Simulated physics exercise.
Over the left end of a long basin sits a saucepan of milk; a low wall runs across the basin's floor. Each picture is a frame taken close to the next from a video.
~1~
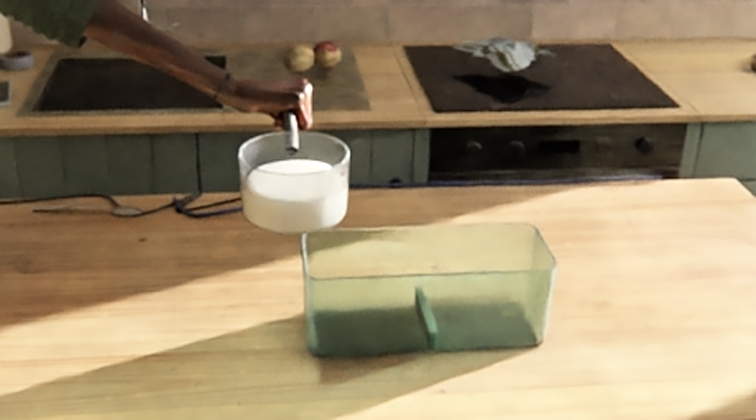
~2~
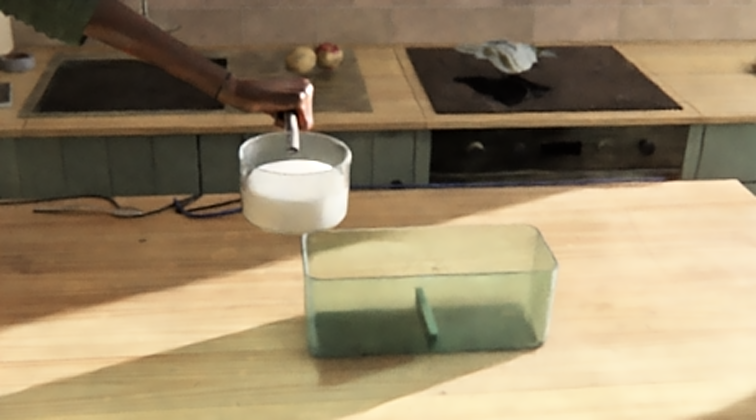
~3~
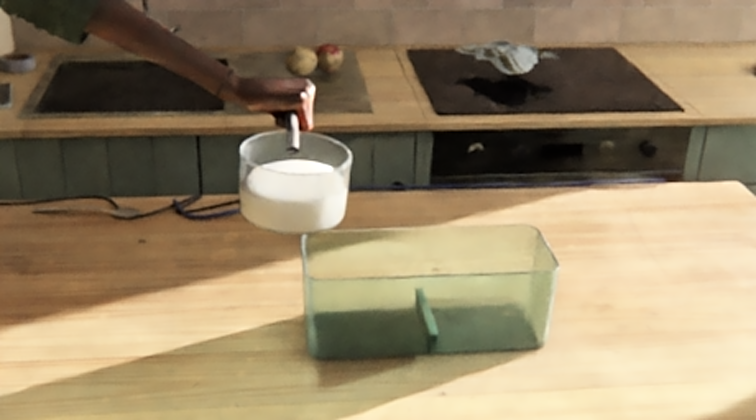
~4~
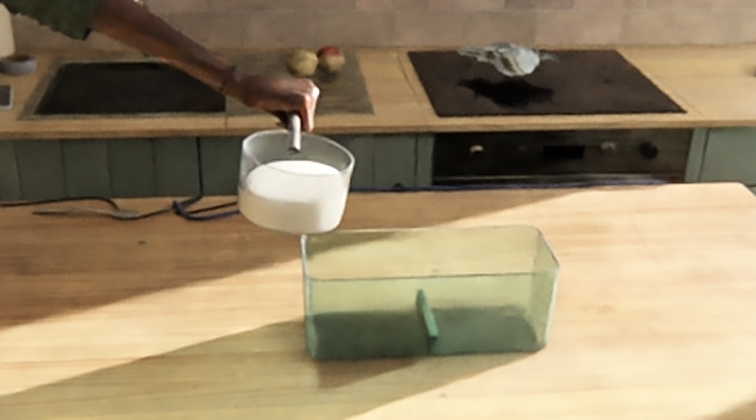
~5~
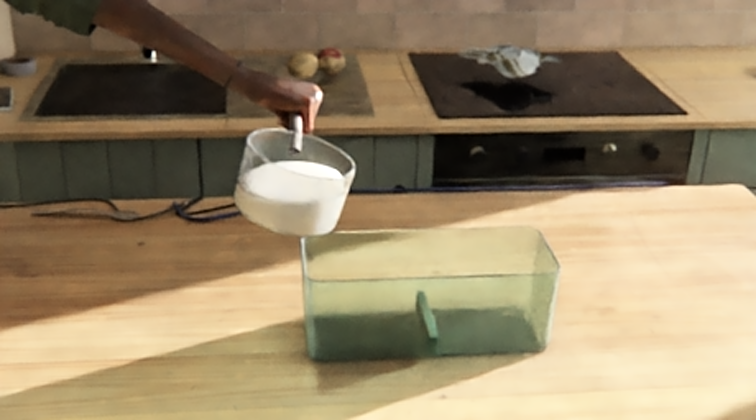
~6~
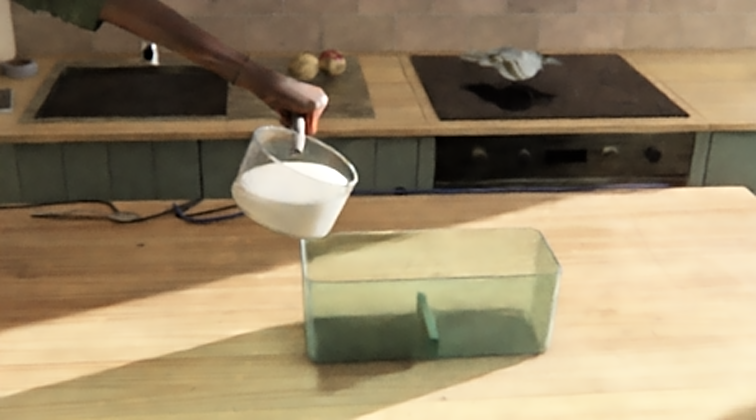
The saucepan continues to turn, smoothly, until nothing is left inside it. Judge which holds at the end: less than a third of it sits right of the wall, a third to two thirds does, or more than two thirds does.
Fails to reach a third.
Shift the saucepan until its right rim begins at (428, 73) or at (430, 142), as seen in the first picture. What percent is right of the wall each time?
85 %, then 85 %.
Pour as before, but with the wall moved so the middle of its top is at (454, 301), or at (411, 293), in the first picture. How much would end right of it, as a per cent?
I'd expect near 10 percent the first time and near 0 percent the next.
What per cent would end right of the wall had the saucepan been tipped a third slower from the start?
I'd say roughly 15 in every hundred ends up there.
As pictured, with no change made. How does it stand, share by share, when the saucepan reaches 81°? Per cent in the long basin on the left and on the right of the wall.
Roughly 10 per cent on the left, roughly 0 per cent on the right.
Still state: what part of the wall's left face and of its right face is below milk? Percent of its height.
I'd put the left at about 90 and the right at about 20.
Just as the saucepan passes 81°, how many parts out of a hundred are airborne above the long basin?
It works out to about 30 percent.
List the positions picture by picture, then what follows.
It leans 0°; its right rim is at (348, 153); the milk meets the walls at (243, 180) and (345, 177); the long basin's rim runs from (304, 255) to (546, 247); the wall's top is at (425, 309), in the first picture.
It leans 1°; its right rim is at (349, 153); the milk meets the walls at (243, 180) and (345, 177), in the second picture.
It leans 4°; its right rim is at (350, 156); the milk meets the walls at (242, 180) and (345, 178), in the third picture.
It leans 9°; its right rim is at (352, 161); the milk meets the walls at (241, 180) and (345, 179), in the fourth picture.
It leans 16°; its right rim is at (354, 168); the milk meets the walls at (239, 180) and (346, 180), in the fifth picture.
It leans 24°; its right rim is at (355, 176); the milk meets the walls at (237, 179) and (348, 181), in the sixth picture.
A moment on, the saucepan is tipped on its side and 59 per cent is still to pour, 12 is left of the wall and 0 right of it.
Next, the saucepan is tipped right over and 15 per cent is still to pour, 72 is left of the wall and 4 right of it.
Then the saucepan is tipped right over and 2 per cent is still to pour, 82 is left of the wall and 15 right of it.
Later the saucepan is tipped right over and 0 per cent is still to pour, 83 is left of the wall and 16 right of it.
In the end 83 per cent lies left of the wall, 16 right of it and 1 outside.
